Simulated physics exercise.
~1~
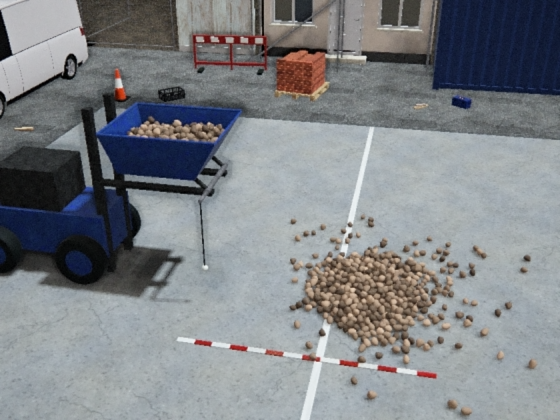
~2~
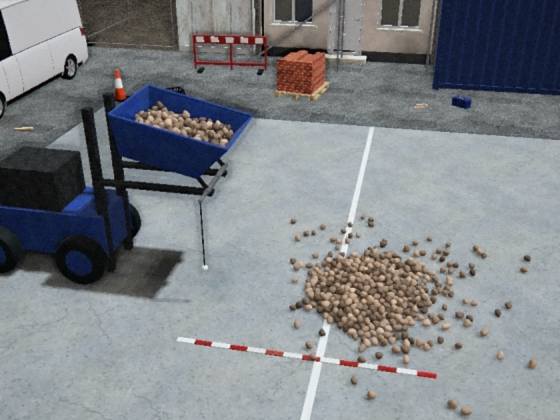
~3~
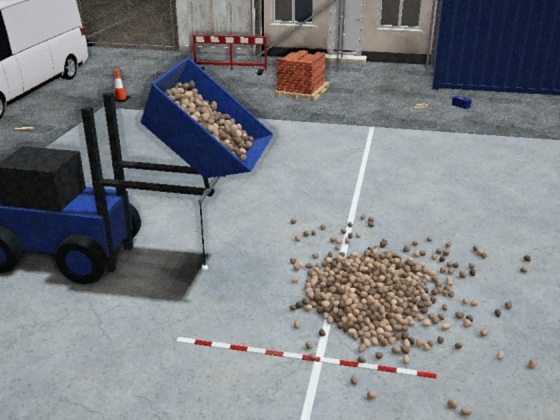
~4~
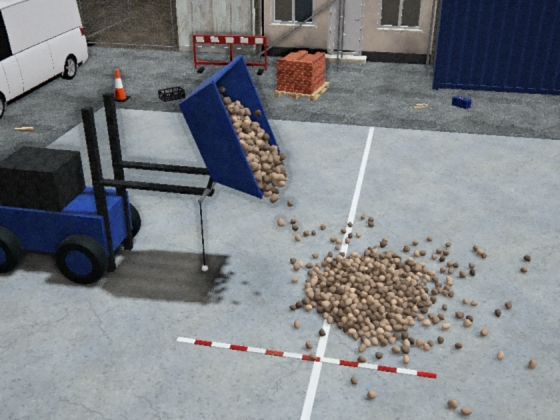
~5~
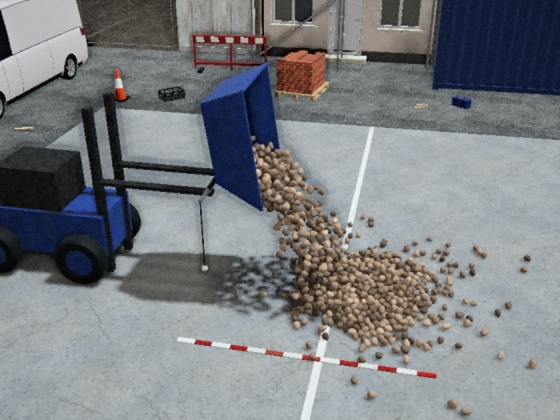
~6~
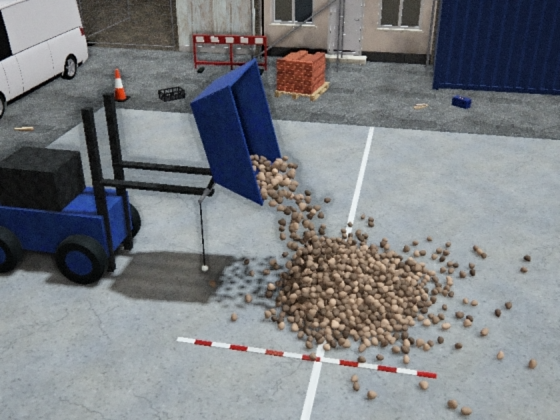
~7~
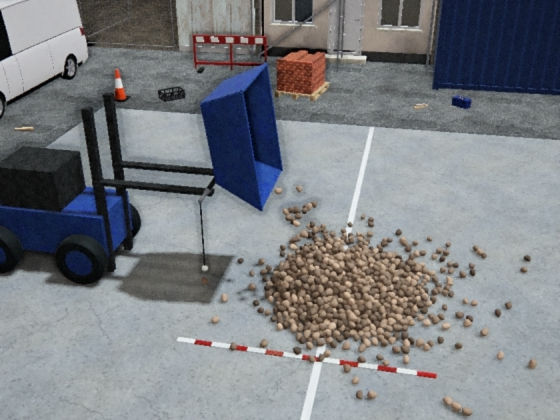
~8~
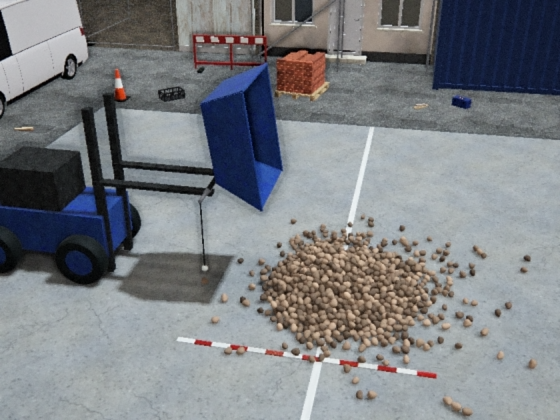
The clip shows a blue forklift tipping its raised skip of rounded cobbles steeply to the right, spilling them beside and onto an existing pile across a white ground line, then jerking the skip slightly back and forward until it hangs empty above the widened heap.
